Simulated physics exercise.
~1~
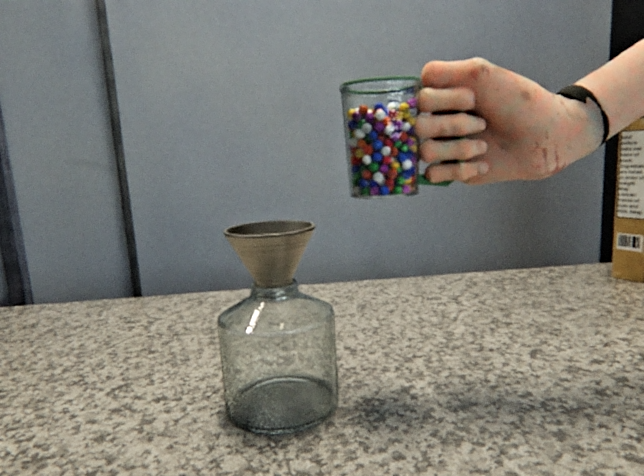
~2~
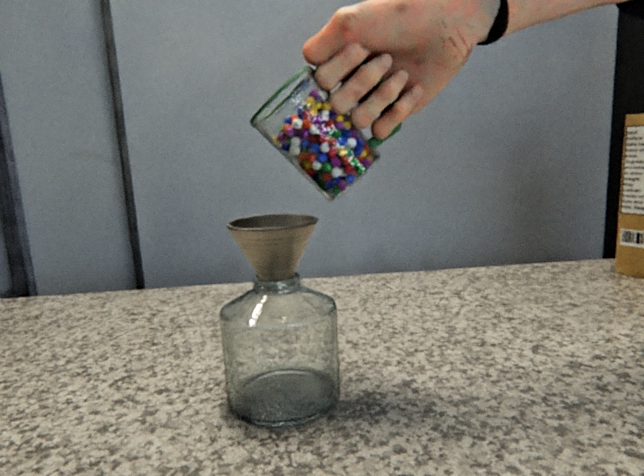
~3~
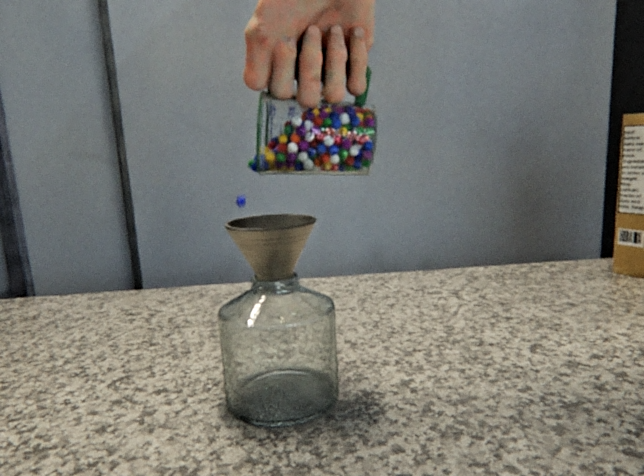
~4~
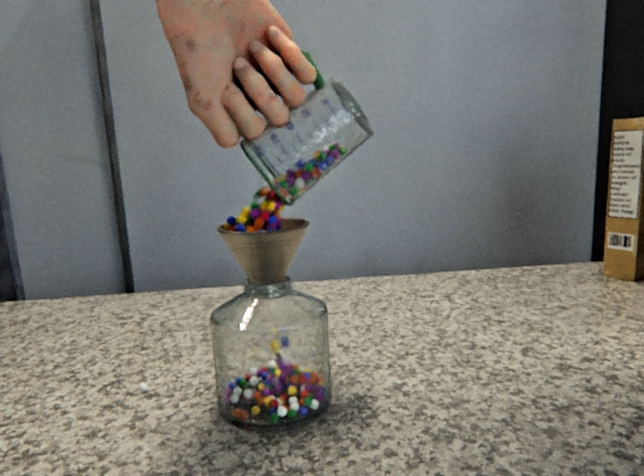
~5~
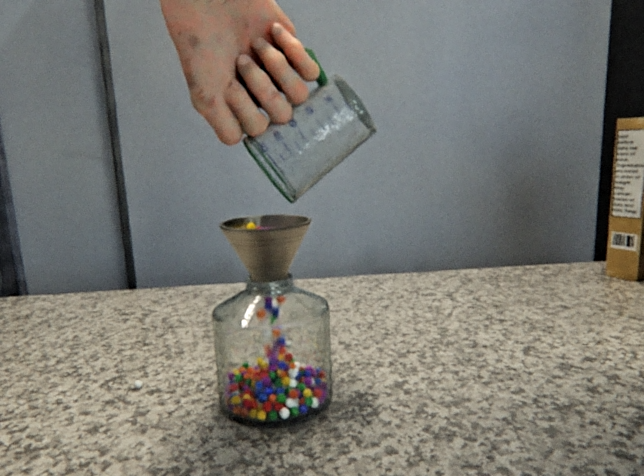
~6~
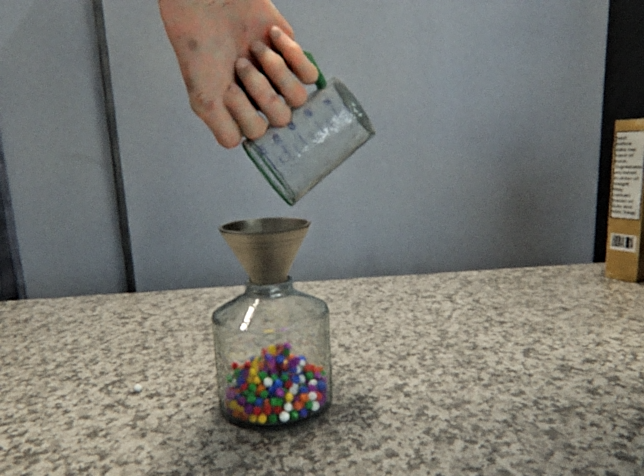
We see a hand bring a clear cup of multicoloured beads over a funnel set in the neck of a glass jar and tip it further and further, until the beads pour through, leaving the cup and funnel empty and the beads heaped in the jar.
